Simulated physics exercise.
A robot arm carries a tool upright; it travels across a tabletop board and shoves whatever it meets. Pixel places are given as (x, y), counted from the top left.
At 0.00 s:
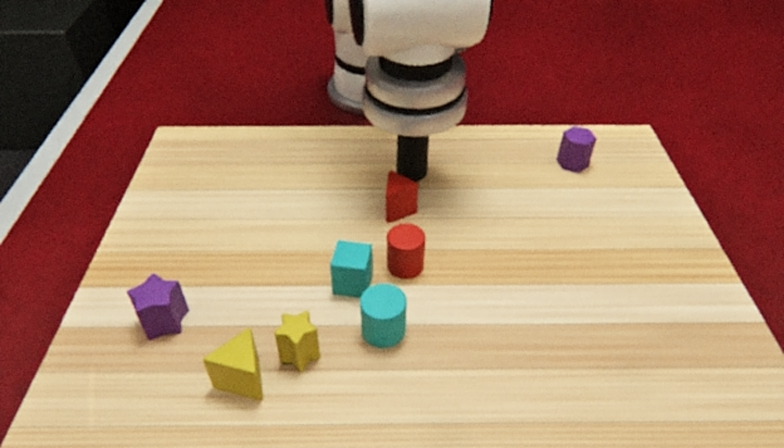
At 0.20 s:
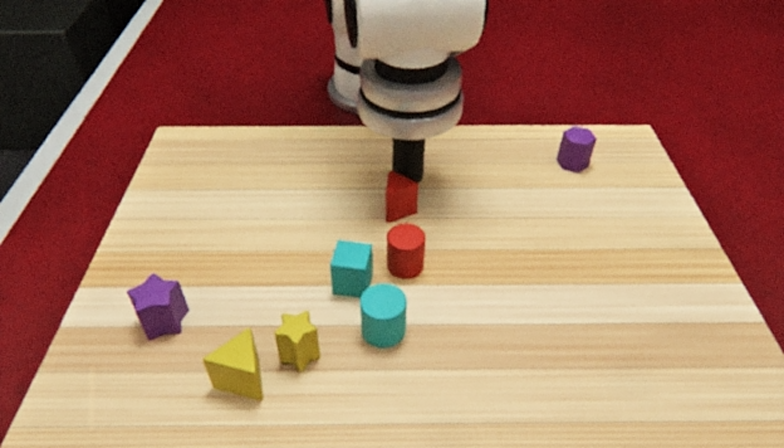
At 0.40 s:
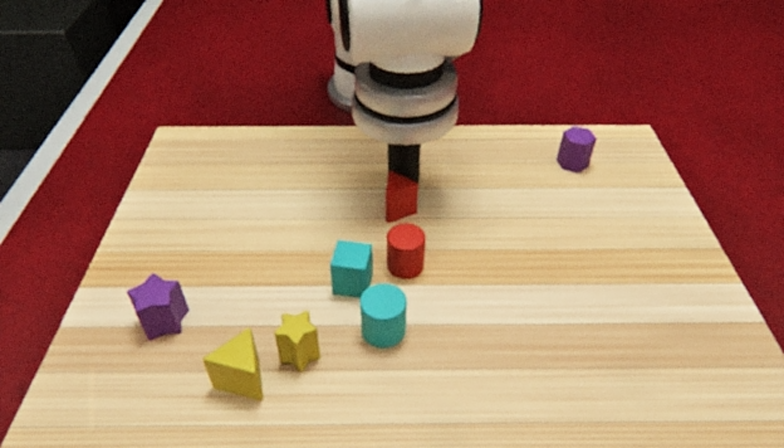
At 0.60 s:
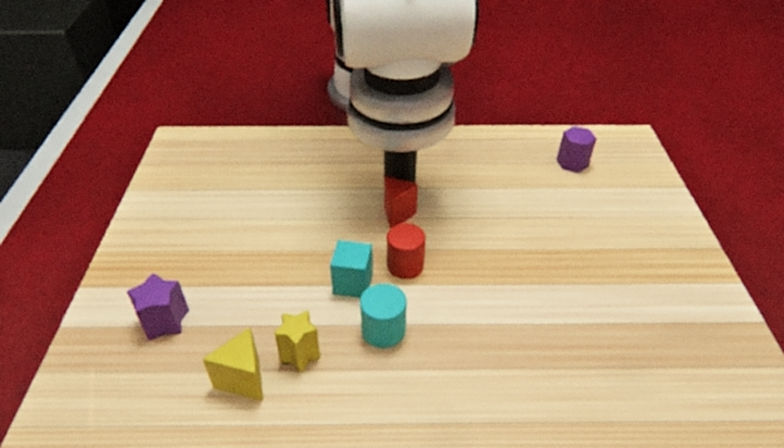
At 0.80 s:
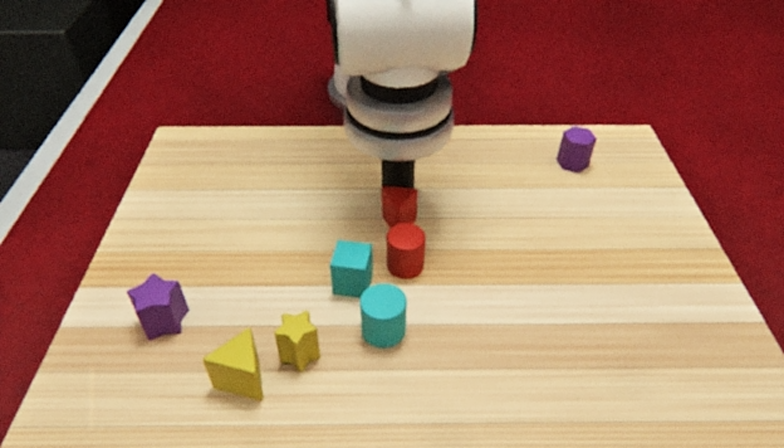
A robot arm with a black tool moves slightly forward and left over a wooden board, nudging a red triangular block a short way toward a red cylinder, while the turquoise, yellow and purple blocks stay still.
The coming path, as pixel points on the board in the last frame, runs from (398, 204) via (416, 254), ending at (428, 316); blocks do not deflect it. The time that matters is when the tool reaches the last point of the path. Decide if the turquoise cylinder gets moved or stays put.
My prediction: It moves.
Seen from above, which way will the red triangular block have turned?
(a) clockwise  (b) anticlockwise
a.
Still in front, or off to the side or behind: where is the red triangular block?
Prediction: Slipped aside.
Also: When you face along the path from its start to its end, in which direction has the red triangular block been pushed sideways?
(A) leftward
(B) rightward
Correct choice: B.
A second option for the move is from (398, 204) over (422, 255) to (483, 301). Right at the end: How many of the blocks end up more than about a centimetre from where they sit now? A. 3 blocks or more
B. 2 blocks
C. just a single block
I'll go with B - 2 blocks.
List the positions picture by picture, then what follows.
Tool tip at (412, 173); block tops, turquoise square at (351, 254); turquoise cylinder at (383, 300); red triangular block at (398, 182); red cylinder at (406, 235), in the first frame.
Tool at (408, 176); blocks unchanged, in the second frame.
Tool at (404, 181); blocks unchanged, in the third frame.
Tool at (400, 187); red triangular block at (398, 186), in the fourth frame.
Tool at (399, 194); turquoise square at (351, 254); turquoise cylinder at (383, 300); red triangular block at (399, 194); red cylinder at (406, 235), in the fifth frame.
The first path, step by step. One third of the way, tool at (410, 227); red triangular block at (407, 229), turned 20° clockwise; red cylinder at (408, 258).
Two thirds of the way, tool at (421, 264); turquoise cylinder at (383, 307); red triangular block at (392, 253), turned 50° clockwise; red cylinder at (406, 278).
At the end, tool at (429, 307); turquoise square in place; turquoise cylinder at (362, 331); red triangular block at (390, 258), turned 70° clockwise; red cylinder at (398, 306).
